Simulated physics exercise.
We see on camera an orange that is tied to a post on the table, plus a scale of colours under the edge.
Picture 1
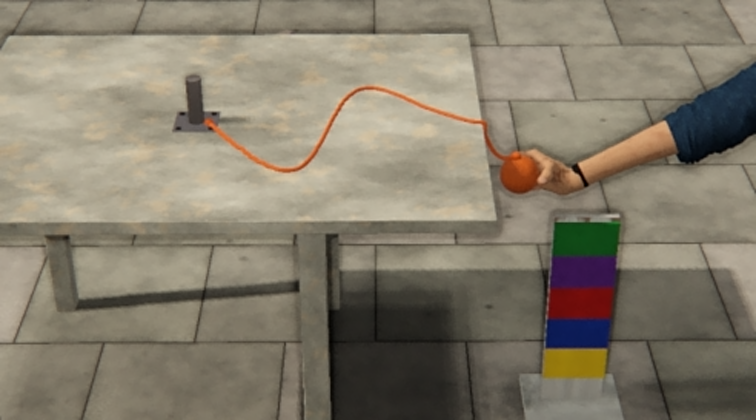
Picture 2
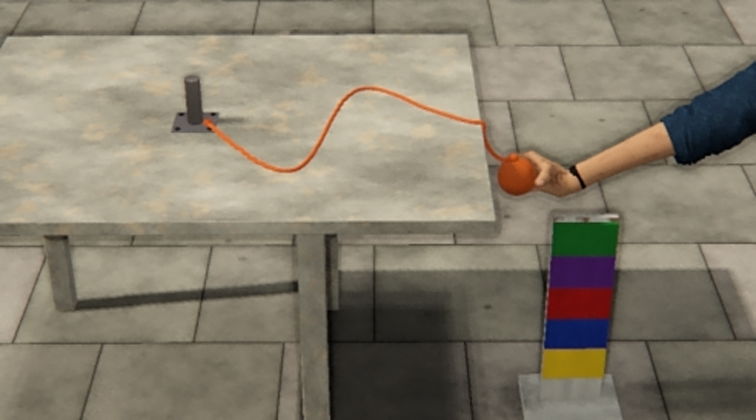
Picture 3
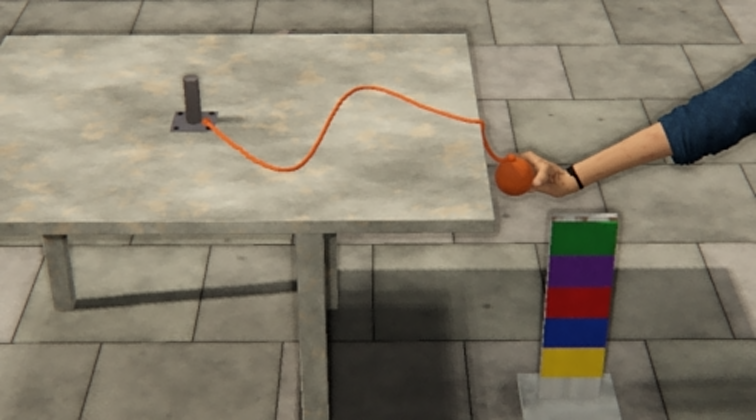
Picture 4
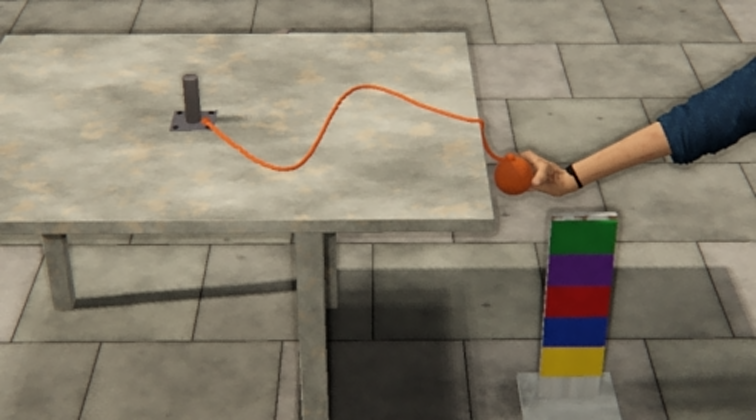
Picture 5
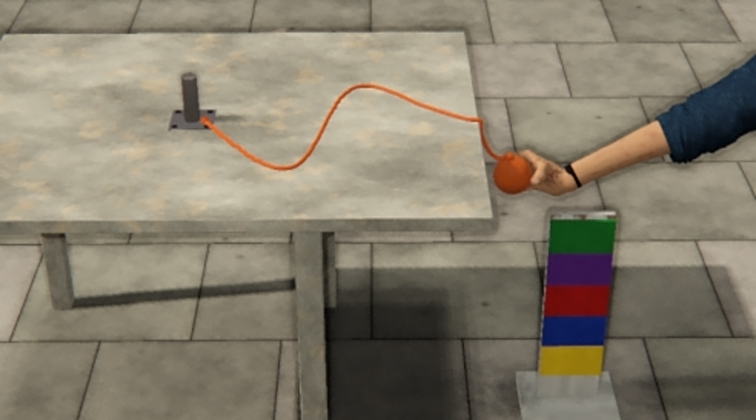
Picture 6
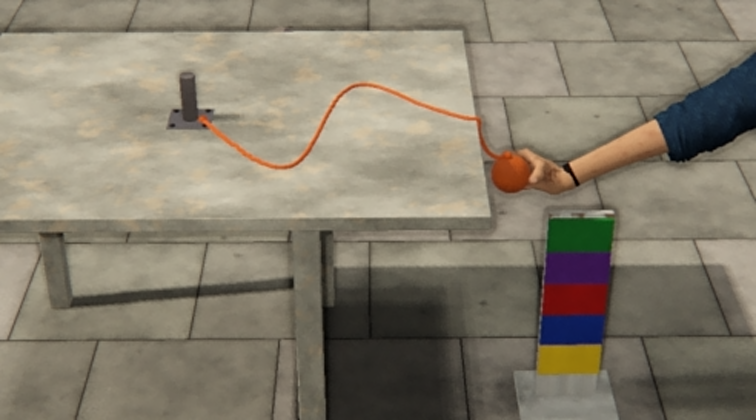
At the table's edge, a hand holds a tethered orange ball almost completely still.
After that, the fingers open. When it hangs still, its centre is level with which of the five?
With yellow.
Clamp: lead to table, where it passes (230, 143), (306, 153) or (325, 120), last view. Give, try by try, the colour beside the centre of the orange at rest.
In order: Blue; red; purple.
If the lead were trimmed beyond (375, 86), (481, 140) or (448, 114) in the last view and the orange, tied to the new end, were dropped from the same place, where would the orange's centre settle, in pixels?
I'd put it around (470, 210) for the first cut, (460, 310) for the second and (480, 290) for the third.
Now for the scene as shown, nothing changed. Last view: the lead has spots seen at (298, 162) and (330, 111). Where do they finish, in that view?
One ends up around (358, 128), the other around (469, 135).
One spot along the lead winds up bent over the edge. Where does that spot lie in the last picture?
(333, 105), approximately.
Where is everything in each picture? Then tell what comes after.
In the first picture, orange (519, 175); green (586, 241); purple (583, 273); red (581, 304); blue (578, 335); yellow (575, 365).
In the second picture, orange (517, 177); lead through (231, 143) (295, 170) (329, 125) (369, 89) (443, 114).
In the third picture, orange (515, 177).
In the fourth picture, orange (513, 176); lead through (229, 142) (293, 169) (327, 123) (367, 87) (441, 113).
In the fifth picture, orange (512, 175).
In the sixth picture, orange (510, 174); lead through (226, 140) (290, 167) (324, 121) (364, 85) (438, 111).
Early on, orange near (446, 365); level with blue.
Midway, orange near (485, 363); level with yellow.
Finally, orange near (463, 374); level with yellow. Its middle rests at the yellow band.
